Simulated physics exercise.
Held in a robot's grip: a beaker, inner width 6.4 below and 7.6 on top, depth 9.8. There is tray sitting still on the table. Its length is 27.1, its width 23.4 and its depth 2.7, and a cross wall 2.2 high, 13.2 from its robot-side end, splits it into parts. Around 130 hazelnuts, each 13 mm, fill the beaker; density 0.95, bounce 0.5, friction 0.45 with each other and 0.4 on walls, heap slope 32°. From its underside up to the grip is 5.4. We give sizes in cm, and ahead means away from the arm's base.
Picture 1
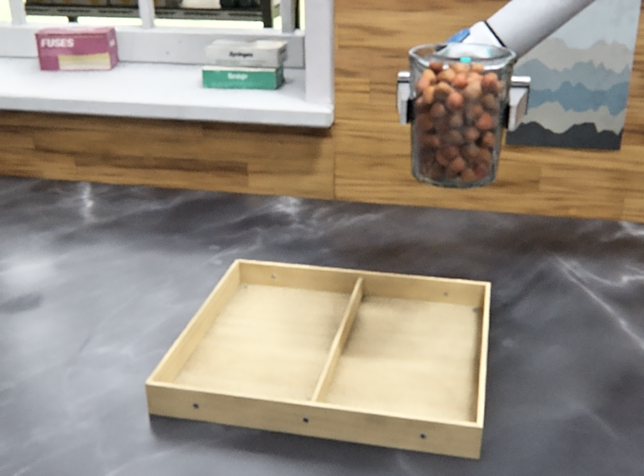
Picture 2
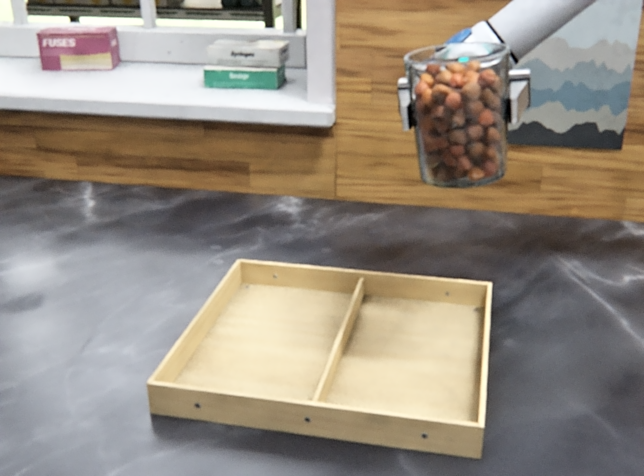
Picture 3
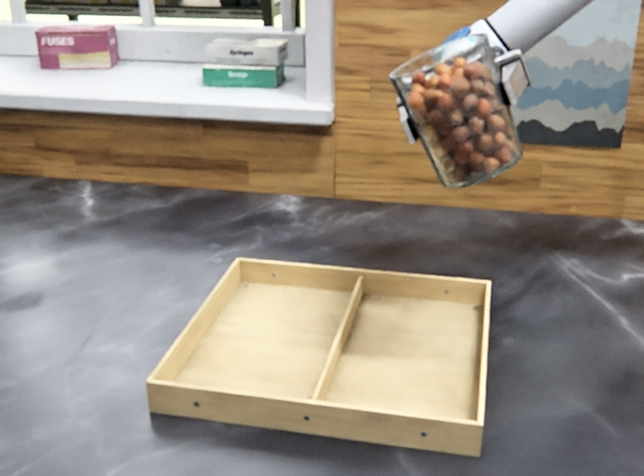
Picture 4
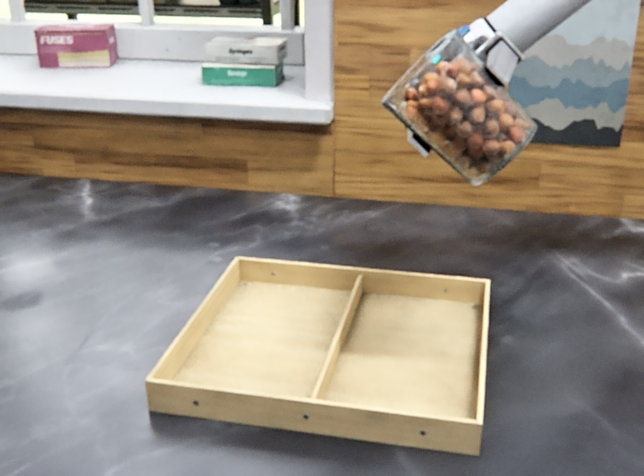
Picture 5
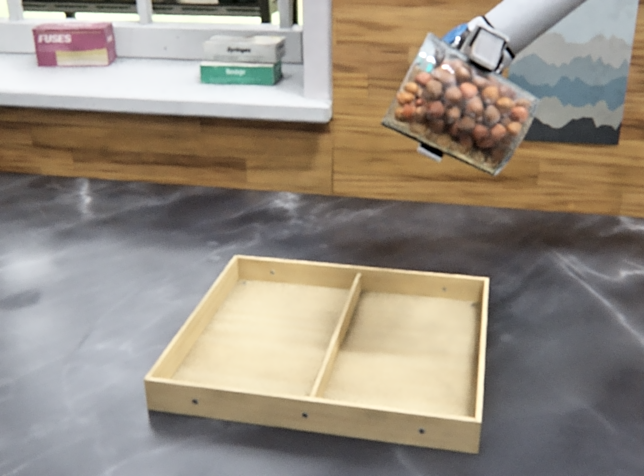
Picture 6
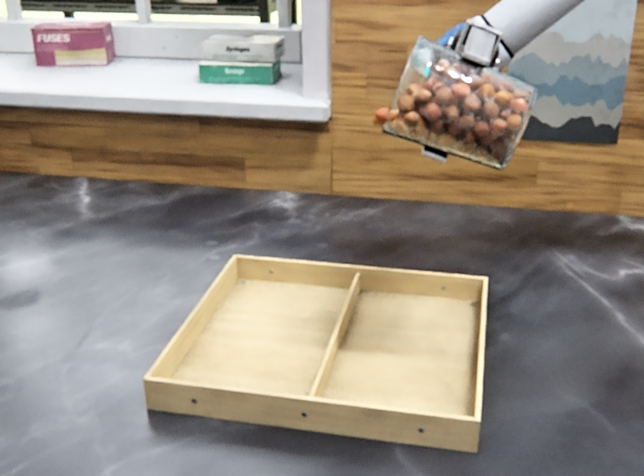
Robot arm tilting a clear beaker of hazelnuts steeply to the left above a divided wooden tray on a dark marbled table.
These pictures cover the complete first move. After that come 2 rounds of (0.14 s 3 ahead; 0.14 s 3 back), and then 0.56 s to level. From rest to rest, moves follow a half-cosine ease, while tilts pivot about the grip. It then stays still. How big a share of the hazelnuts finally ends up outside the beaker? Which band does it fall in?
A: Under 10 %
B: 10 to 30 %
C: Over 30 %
B, 10 to 30 %.
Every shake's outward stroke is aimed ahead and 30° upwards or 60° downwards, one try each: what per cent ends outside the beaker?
First try about 25 %, second try about 5 %.
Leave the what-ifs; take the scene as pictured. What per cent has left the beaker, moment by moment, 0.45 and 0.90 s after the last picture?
The share out is 10 per cent at the earlier time and 25 per cent at the later one.
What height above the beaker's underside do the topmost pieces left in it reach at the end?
Height at rest: About 8.5 centimetres.
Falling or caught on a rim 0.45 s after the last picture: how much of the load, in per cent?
I'd reckon close to 2 per cent.
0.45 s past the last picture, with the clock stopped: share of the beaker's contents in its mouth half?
That share comes to roughly 50 percent.
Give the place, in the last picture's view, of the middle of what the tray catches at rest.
I'd say somewhere near (277, 327) in the final view.
Then, 0.45 s later, tilted 71° forward, highest piece 26 above the table; 115 in the beaker, 9 in the far-side part, 4 in the robot-side part, 3 in flight or on a rim.
Then, 0.90 s later, tilted 25° forward, highest piece 28 above the table; 101 in the beaker, 20 in the far-side part, 10 in the robot-side part.
Then, 1.32 s later, level, highest piece 28 above the table; 101 in the beaker, 20 in the far-side part, 10 in the robot-side part.
Then, 2.37 s later, level, highest piece 28 above the table; 101 in the beaker, 20 in the far-side part, 10 in the robot-side part.
At rest, 101 in the beaker, 20 in the far-side part, 10 in the robot-side part. That is 23 % outside the beaker.
